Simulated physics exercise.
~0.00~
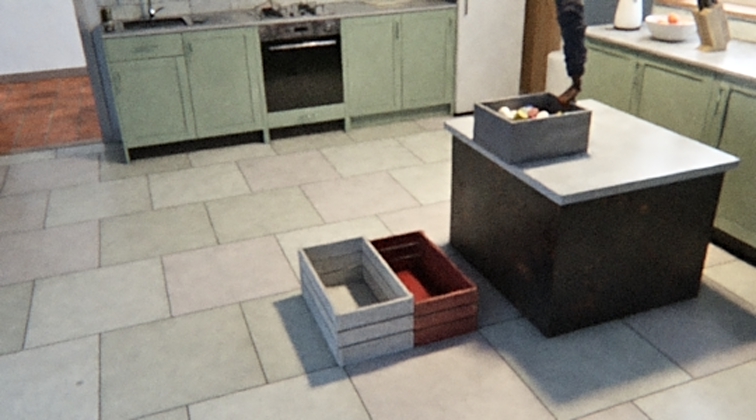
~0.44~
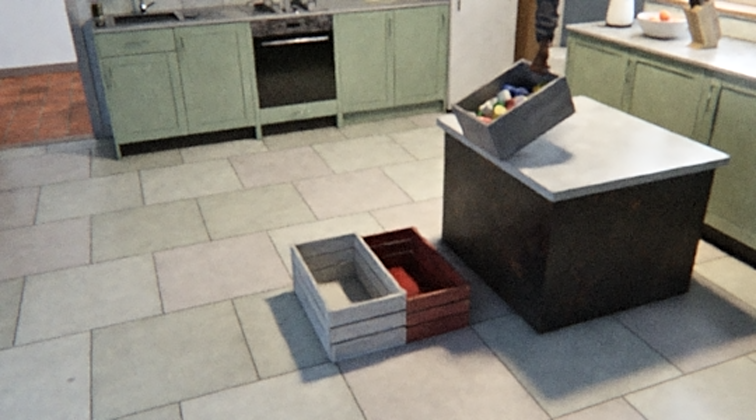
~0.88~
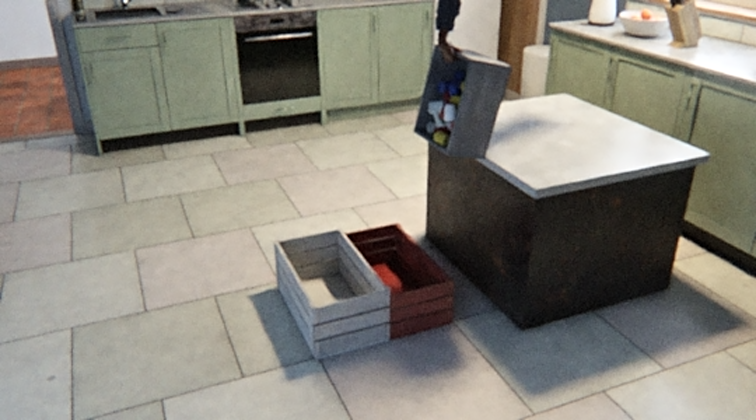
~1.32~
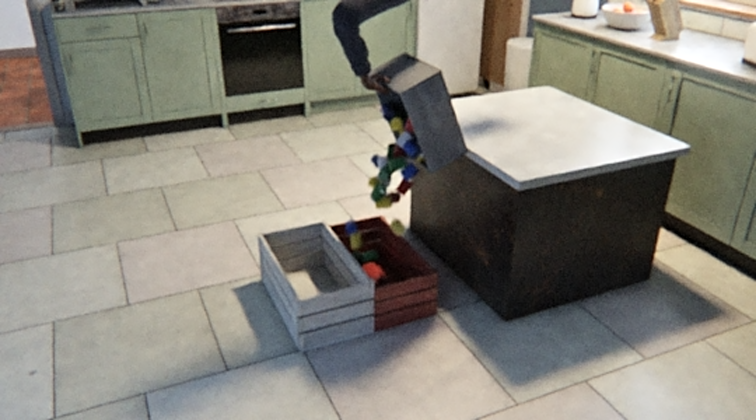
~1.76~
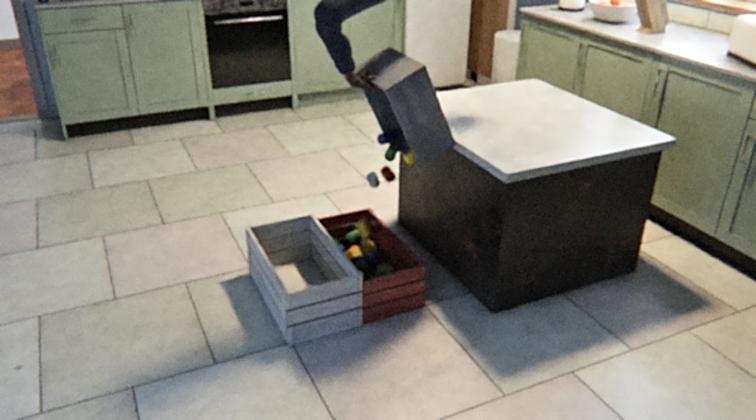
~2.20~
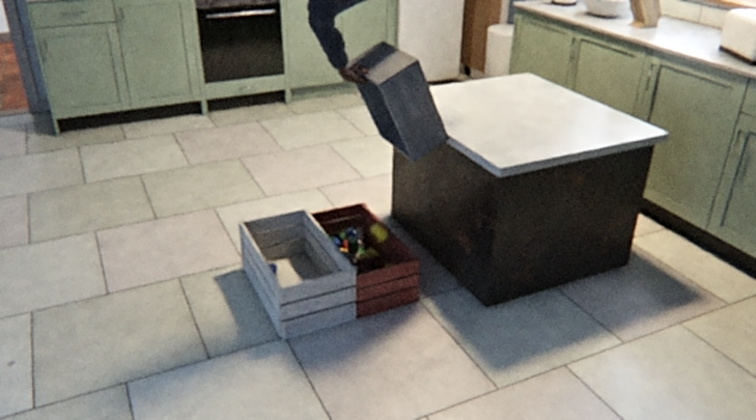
At first, a grey crate full of small, colourful pieces rests on the pale top of a dark bench in a green kitchen, with a dark arm behind it. A white box and a red trough sit side by side on the tiled floor below. The arm lifts the crate and tips it leftward over the bench's edge. As it tilts past upright, the pieces tumble out in a stream towards the red trough. The flow thins to a few stragglers, then stops, leaving the crate held upside down at a slant and a colourful heap in the red trough.
